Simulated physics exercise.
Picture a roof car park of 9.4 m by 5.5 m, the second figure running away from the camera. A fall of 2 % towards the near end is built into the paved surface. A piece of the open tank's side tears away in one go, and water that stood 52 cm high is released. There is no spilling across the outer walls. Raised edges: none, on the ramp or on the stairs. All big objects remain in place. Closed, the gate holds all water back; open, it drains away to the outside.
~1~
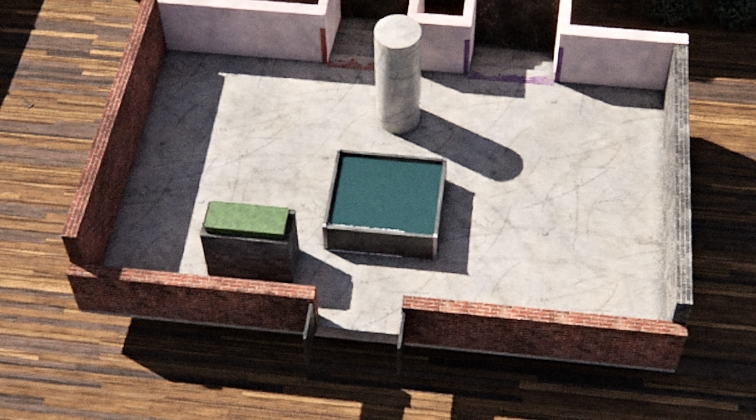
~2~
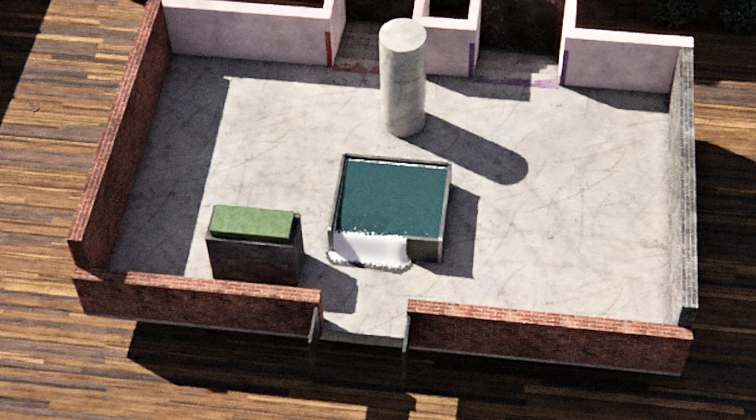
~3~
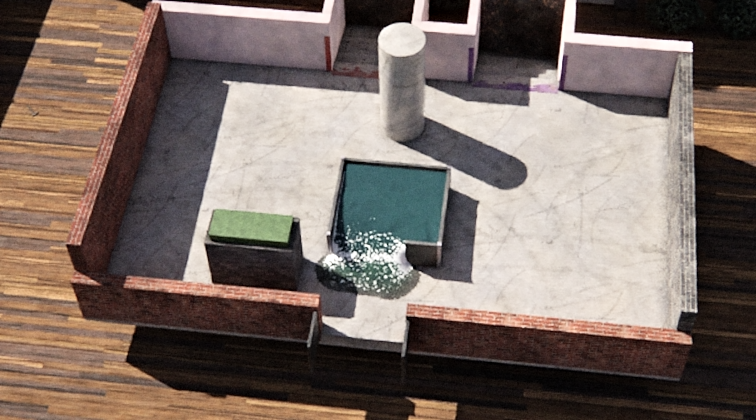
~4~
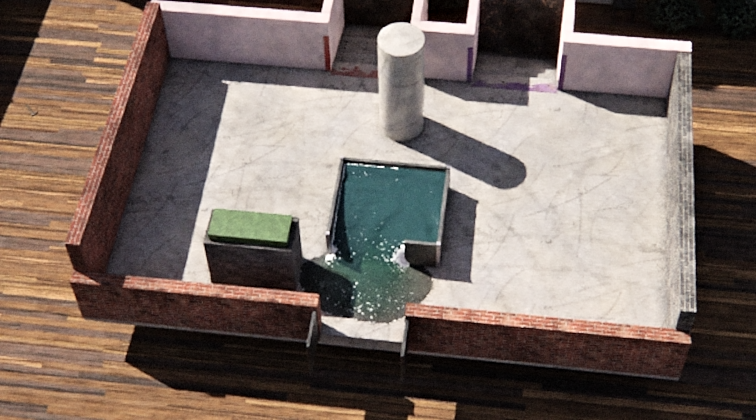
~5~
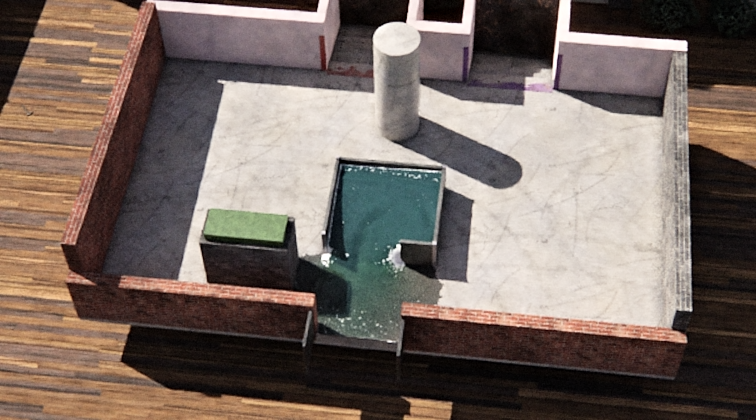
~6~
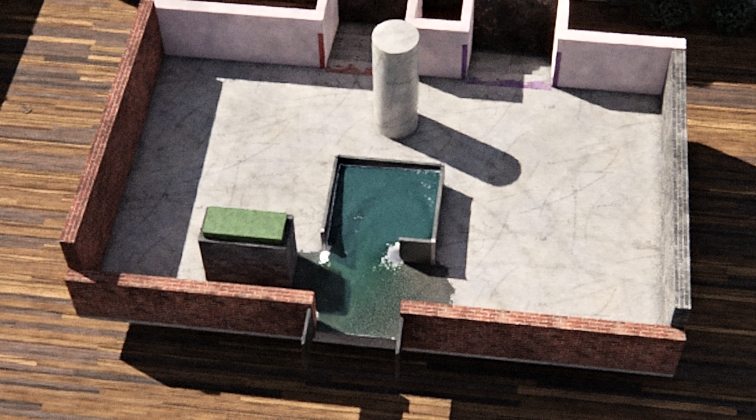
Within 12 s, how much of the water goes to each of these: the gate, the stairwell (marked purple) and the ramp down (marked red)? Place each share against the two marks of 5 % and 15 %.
For the gate, I would put it at above 15 %. For the stairwell (marked purple), I would put it at not even 5 %. For the ramp down (marked red), I would put it at not even 5 %.
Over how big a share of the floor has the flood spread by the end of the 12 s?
About 35 per cent.
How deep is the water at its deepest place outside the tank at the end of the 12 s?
Max around 5 cm.
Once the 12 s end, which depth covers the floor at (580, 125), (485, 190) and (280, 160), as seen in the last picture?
Spot one 0 cm, spot two 0 cm, spot three 1 cm.
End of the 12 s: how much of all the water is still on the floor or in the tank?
Still there: Roughly 34 %.
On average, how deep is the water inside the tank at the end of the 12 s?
1 cm.
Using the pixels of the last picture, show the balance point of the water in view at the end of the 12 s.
Around (290, 241).
A moment later water covers 10 % of the floor and is deepest (32 cm) near (295, 316); gone so far, the gate 15 %, the stairwell (marked purple) 0 %, the ramp down (marked red) 0 %.
Soon after water covers 15 % of the floor and is deepest (24 cm) near (306, 317); gone so far, the gate 29 %, the stairwell (marked purple) 0 %, the ramp down (marked red) 0 %.
Next water covers 15 % of the floor and is deepest (20 cm) near (104, 297); gone so far, the gate 43 %, the stairwell (marked purple) 0 %, the ramp down (marked red) 0 %.
Later on water covers 30 % of the floor and is deepest (9 cm) near (93, 296); gone so far, the gate 59 %, the stairwell (marked purple) 0 %, the ramp down (marked red) 0 %.
At the end water covers 35 % of the floor and is deepest (5 cm) near (93, 296); gone so far, the gate 67 %, the stairwell (marked purple) 0 %, the ramp down (marked red) 0 %.
